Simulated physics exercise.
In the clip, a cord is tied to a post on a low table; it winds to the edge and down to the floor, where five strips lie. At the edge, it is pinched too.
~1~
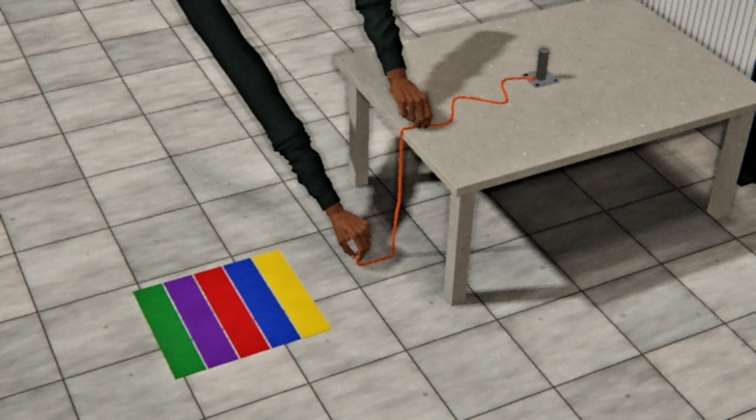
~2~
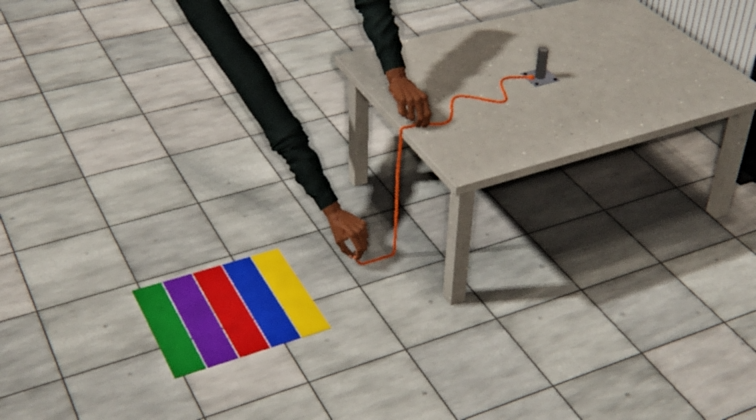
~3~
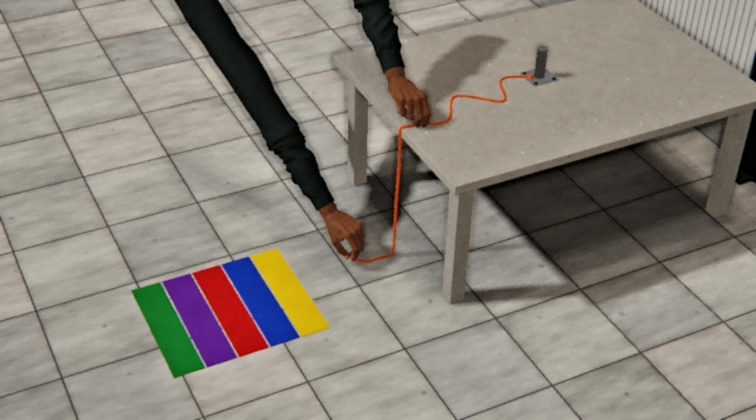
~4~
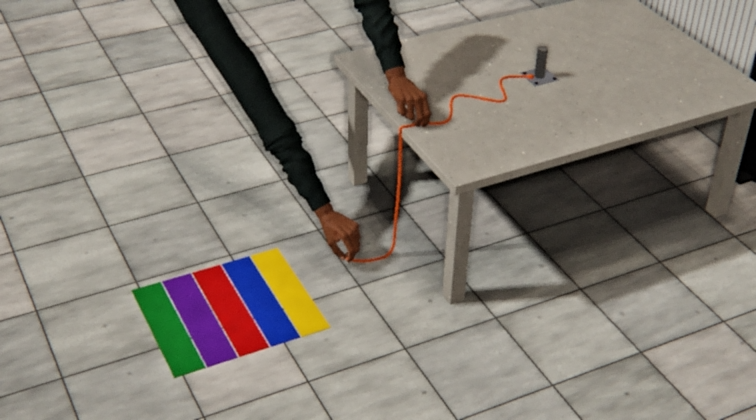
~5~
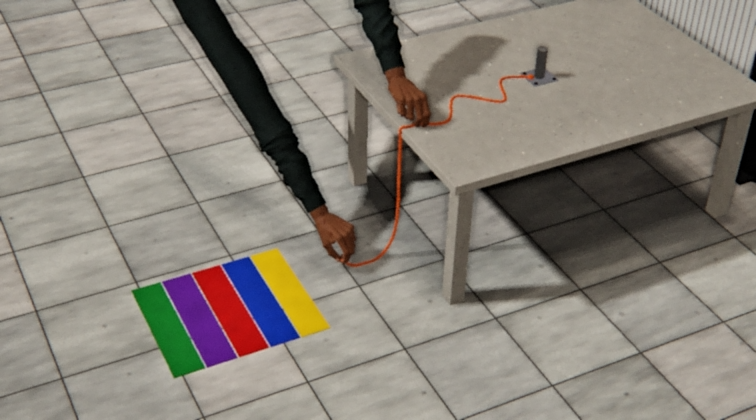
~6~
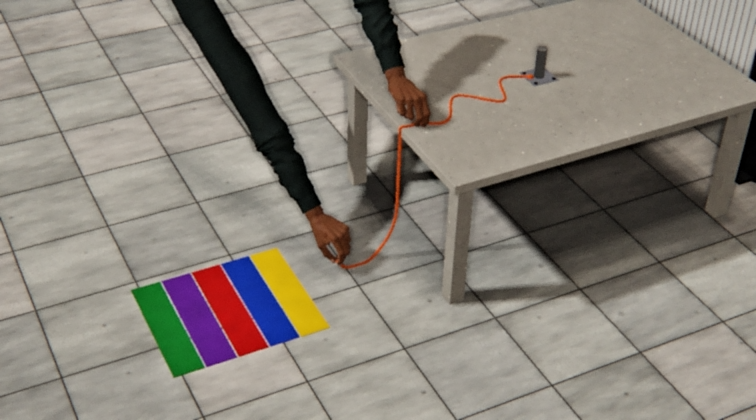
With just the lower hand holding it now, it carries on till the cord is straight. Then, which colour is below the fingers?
The purple one is below them.
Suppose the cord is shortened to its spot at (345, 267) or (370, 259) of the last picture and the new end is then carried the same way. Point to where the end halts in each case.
Try 1: (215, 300); try 2: (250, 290).
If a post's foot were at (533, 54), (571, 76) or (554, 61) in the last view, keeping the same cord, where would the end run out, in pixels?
Estimated pixels per try: (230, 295); (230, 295); (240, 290).
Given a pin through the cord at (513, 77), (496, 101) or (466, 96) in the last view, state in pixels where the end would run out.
First try around (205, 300), second around (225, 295), third around (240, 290).
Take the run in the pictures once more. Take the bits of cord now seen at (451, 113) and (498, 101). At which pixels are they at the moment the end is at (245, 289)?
(407, 122) and (470, 101).
Early on, end near (245, 289); over blue.
Midway, end near (215, 298); over red.
At the end of the slack, end near (197, 303); over purple. Over purple.
